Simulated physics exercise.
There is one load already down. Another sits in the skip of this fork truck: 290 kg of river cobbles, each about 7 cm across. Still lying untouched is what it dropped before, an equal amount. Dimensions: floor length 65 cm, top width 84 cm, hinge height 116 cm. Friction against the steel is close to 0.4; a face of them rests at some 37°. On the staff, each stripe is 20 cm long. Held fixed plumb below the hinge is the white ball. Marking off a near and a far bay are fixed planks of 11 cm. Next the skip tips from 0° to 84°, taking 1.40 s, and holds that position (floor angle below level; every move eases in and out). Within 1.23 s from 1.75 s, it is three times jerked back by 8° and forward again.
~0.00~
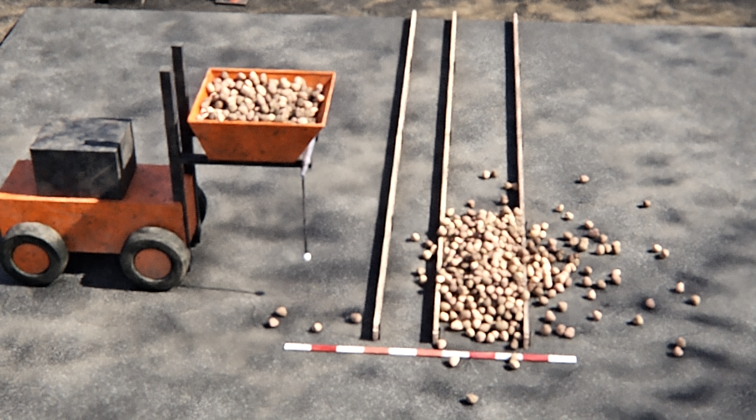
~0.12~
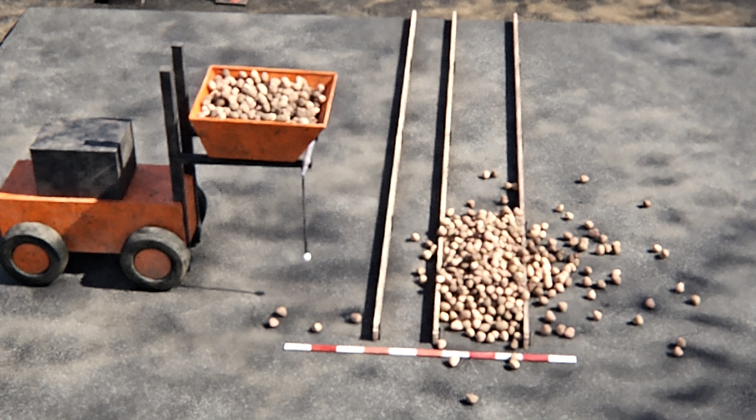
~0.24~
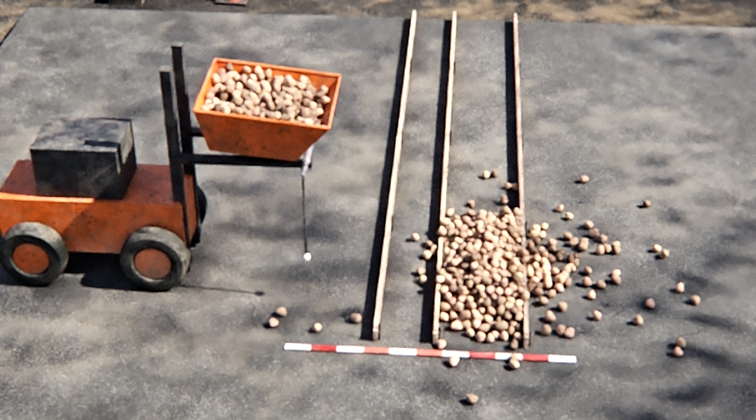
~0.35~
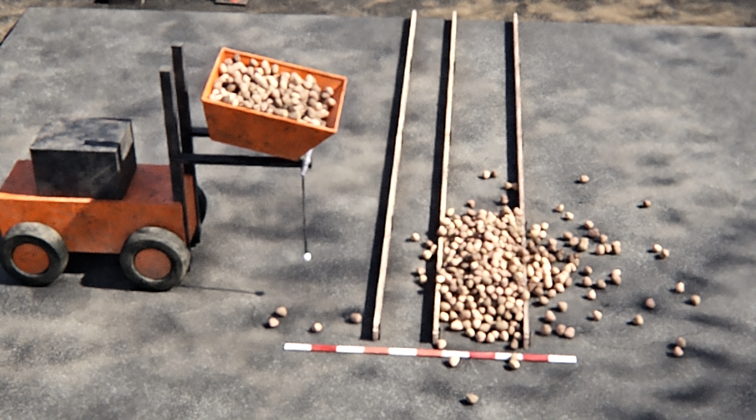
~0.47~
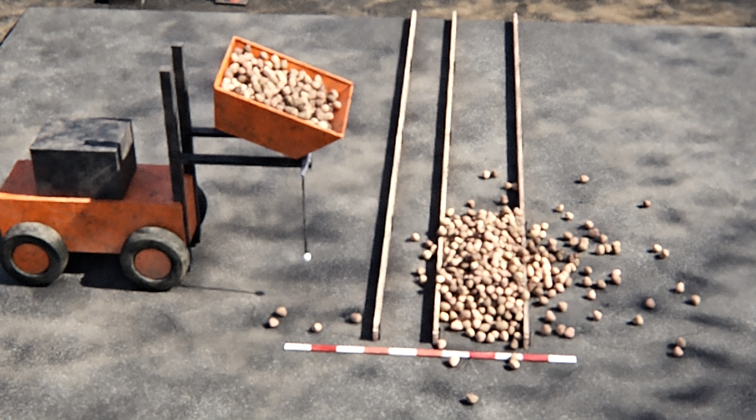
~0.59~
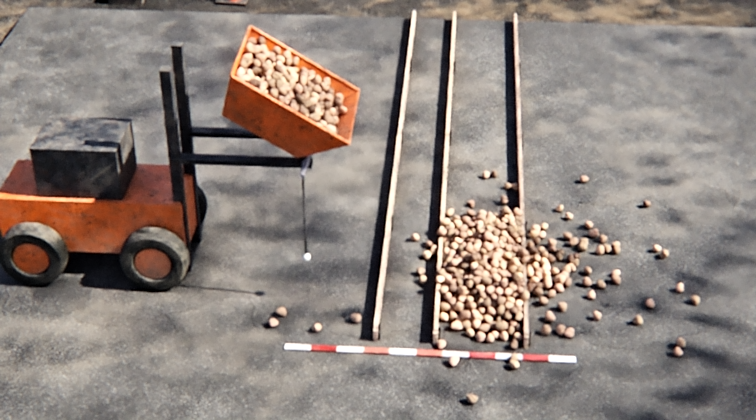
The orange skip on the fork truck, full of brown stones, tilted steadily steeper toward the right, its back end rising, while the truck and the heap already lying among the boards stayed still.
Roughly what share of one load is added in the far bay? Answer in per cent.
I would say 31 per cent.
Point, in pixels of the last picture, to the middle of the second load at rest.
I'd point to about (426, 259).
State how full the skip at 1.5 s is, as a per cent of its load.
Roughly 40 per cent remains inside.
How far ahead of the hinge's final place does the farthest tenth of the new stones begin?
It's roughly 130 cm ahead of it.
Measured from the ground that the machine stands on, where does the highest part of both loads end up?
It reaches near 34 cm up from the ground.
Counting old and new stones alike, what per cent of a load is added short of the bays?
Roughly 0 per cent of a load.
After 1.0 s the floor is at 71°; in per cent of one load, 99 in the skip, 2 short of the bays, 1 in the near bay, 85 in the far bay, 14 past the last board; the foremost stones are at (668, 284).
After 1.5 s the floor is at 84°; in per cent of one load, 41 in the skip, 4 short of the bays, 46 in the near bay, 95 in the far bay, 14 past the last board; the foremost stones are at (668, 284).
After 3.4 s the floor is at 84°; in per cent of one load, 0 in the skip, 3 short of the bays, 68 in the near bay, 116 in the far bay, 14 past the last board; the foremost stones are at (668, 284).
After 5.8 s the floor is at 84°; in per cent of one load, 0 in the skip, 3 short of the bays, 68 in the near bay, 116 in the far bay, 14 past the last board; the foremost stones are at (668, 284). Net gain in the far bay, 31.
